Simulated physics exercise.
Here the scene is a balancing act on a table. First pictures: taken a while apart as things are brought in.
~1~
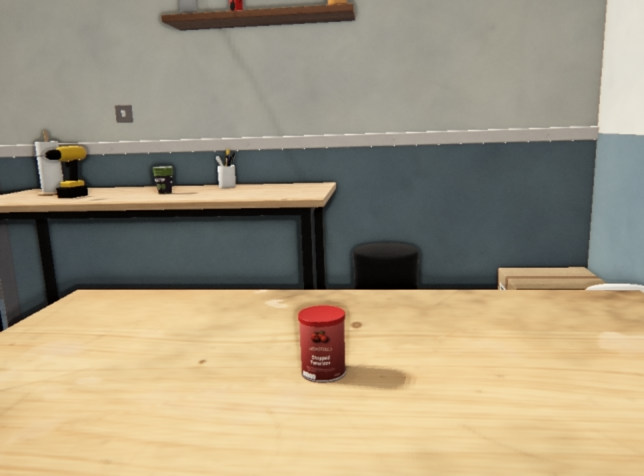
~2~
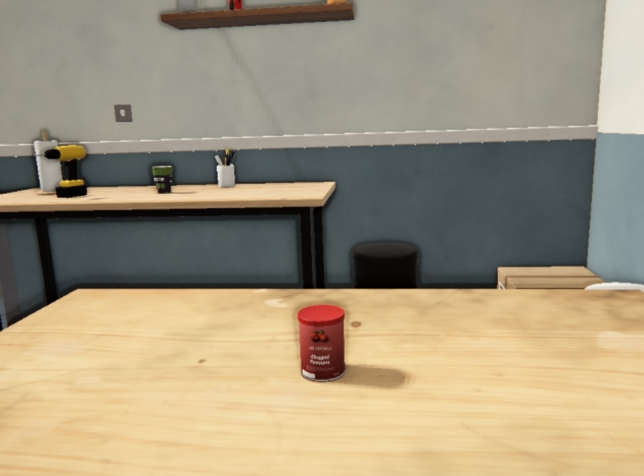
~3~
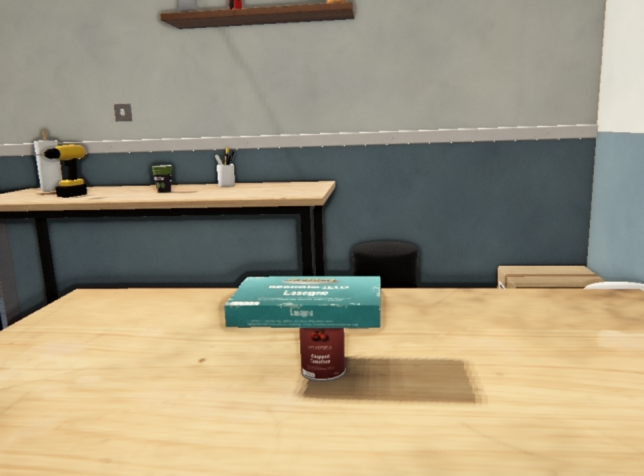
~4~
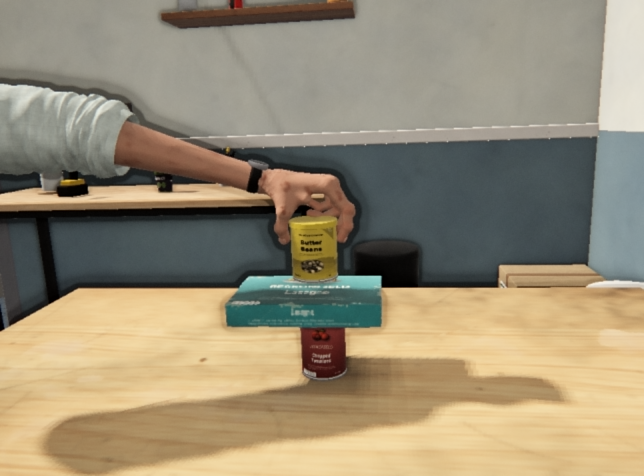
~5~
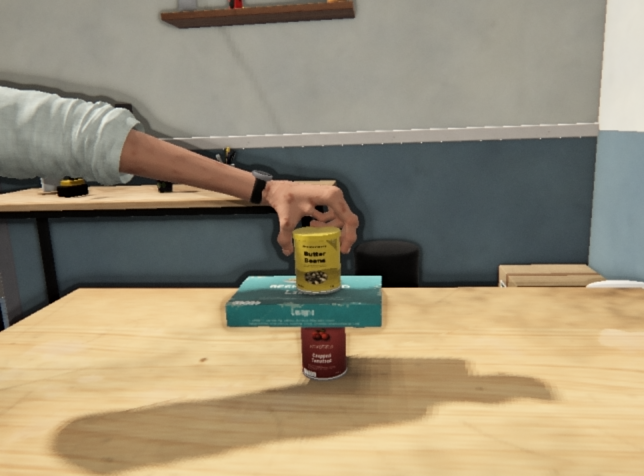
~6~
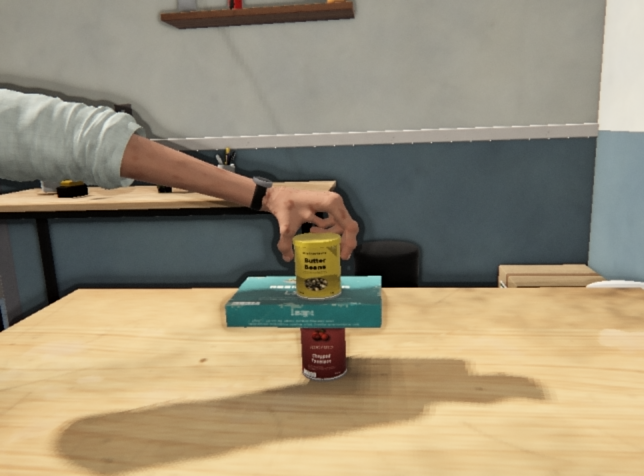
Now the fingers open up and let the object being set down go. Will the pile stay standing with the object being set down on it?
It never falters.
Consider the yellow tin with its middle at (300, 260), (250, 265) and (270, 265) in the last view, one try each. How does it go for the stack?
So, first it stays steady, next it tips over, and last it tips over.
Then, 0.30 s past the last view, nothing moves.
Then, 0.70 s past the last view, yellow tin resting near (318, 266).
Finally, all 3 still in place. Final places as the last picture's camera would see them, yellow tin near (318, 266). The stack keeps its balance.
